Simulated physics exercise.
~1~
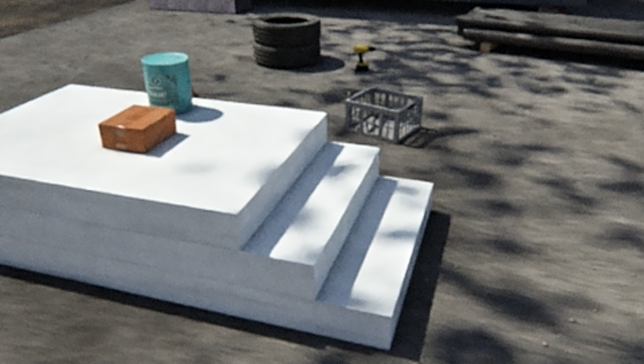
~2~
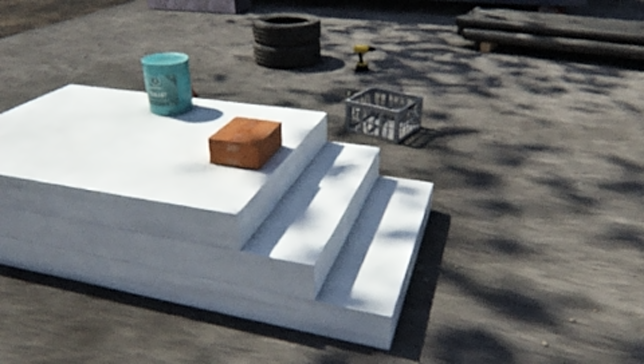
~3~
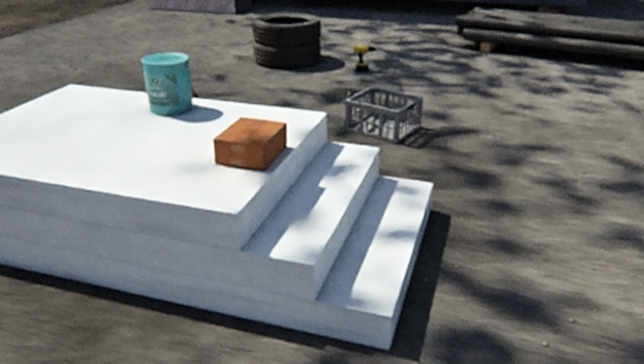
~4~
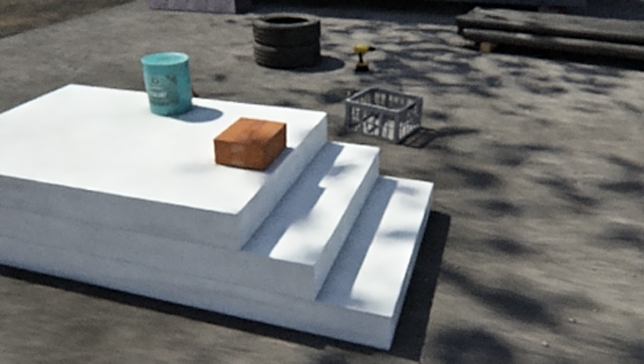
On a white landing with three steps down, set on shadow-dappled ground, an orange box slides right past a turquoise pail toward the steps, slows, and comes to rest near the landing's edge, while the pail stays in its place.
